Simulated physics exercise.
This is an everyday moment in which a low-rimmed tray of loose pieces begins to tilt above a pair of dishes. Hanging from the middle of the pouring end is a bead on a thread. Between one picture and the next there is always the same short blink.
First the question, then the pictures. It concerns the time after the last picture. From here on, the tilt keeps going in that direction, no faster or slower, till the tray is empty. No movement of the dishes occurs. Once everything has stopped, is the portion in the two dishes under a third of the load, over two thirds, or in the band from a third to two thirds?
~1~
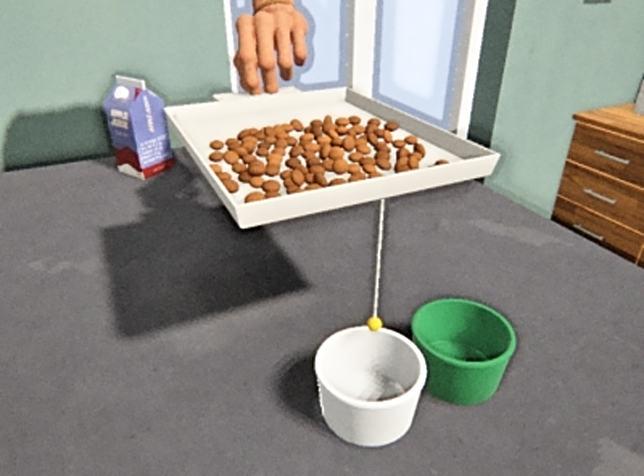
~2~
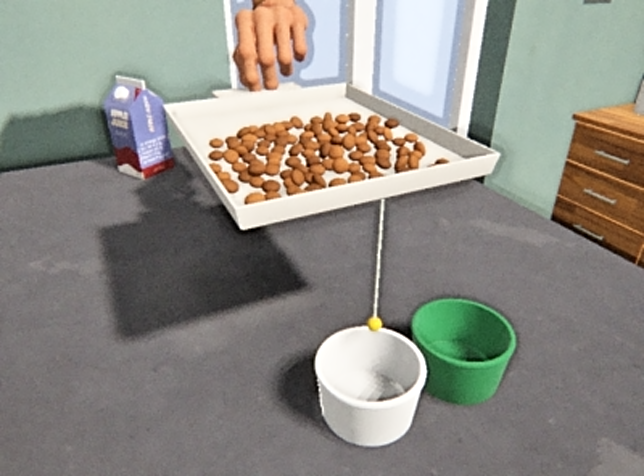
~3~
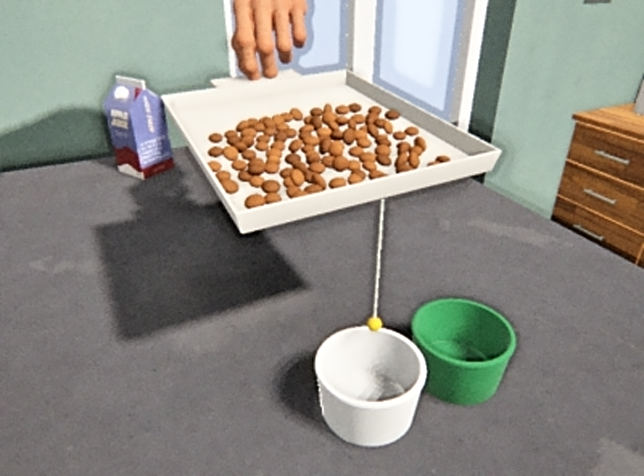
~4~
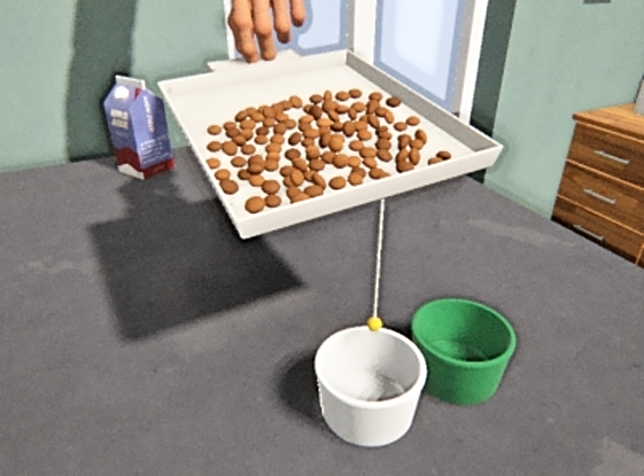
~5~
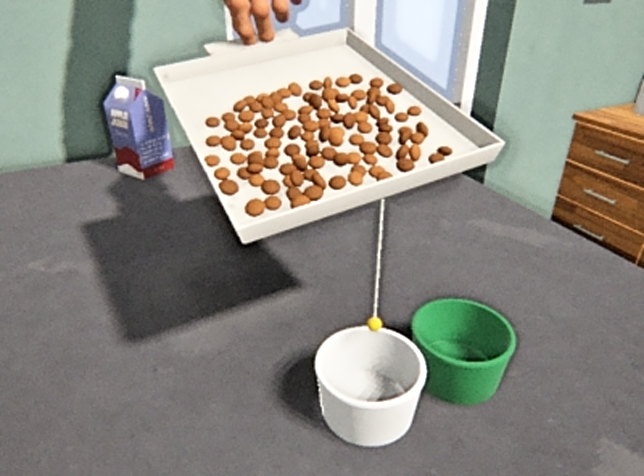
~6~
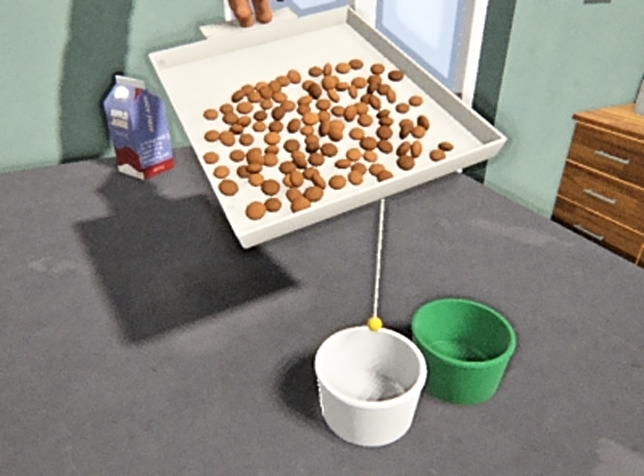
Over two thirds lost.
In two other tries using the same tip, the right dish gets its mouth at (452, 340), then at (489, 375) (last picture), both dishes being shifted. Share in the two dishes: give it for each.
Roughly 20 % and 10 %.
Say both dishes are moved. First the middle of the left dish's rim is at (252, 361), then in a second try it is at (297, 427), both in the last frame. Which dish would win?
The leftmost dish, then the leftmost dish.
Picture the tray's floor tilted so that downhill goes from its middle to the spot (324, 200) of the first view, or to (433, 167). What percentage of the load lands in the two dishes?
20 % and 60 %.
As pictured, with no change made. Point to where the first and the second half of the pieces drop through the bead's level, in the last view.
About (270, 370) to begin with, then about (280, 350).
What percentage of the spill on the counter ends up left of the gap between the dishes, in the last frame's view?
It comes to near 100 percent of the spill.
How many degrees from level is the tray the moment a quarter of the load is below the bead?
The tilt then is about 90°.
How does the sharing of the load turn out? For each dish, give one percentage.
Per hundred pieces: Left dish roughly 10, right dish roughly 0.
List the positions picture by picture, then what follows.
The first frame shows corners of the pouring end (240, 204) and (494, 154), level; middle of the load (325, 152), bits of dog kibble; left dish (397, 419); right dish (492, 379); bead on its thread (374, 325).
The second frame shows corners of the pouring end (240, 205) and (494, 153), level; middle of the load (325, 151).
The third frame shows corners of the pouring end (240, 210) and (495, 150), tipped barely, lowest at the left corner; middle of the load (325, 147).
The fourth frame shows corners of the pouring end (240, 217) and (496, 146), tipped a little, lowest at the left corner; middle of the load (324, 140).
The fifth frame shows corners of the pouring end (241, 224) and (498, 142), tipped a little, lowest at the left corner; middle of the load (324, 134).
The sixth frame shows corners of the pouring end (241, 231) and (500, 138), tipped clearly, lowest at the left corner; middle of the load (324, 129); left dish (397, 419); right dish (492, 379).
Just after the last frame, tray tipped steeply; almost all on the tray; just a few in the air.
A moment on, tray tipped past a quarter turn; about a tenth on the tray; about a tenth in the left dish; roughly two thirds outside both; roughly a quarter in the air.
Further on, tray tipped past a quarter turn; about a tenth in the left dish; the larger part outside both.
When it is over, tray tipped past a quarter turn; about a tenth in the left dish; not one in the right dish; the larger part outside both.
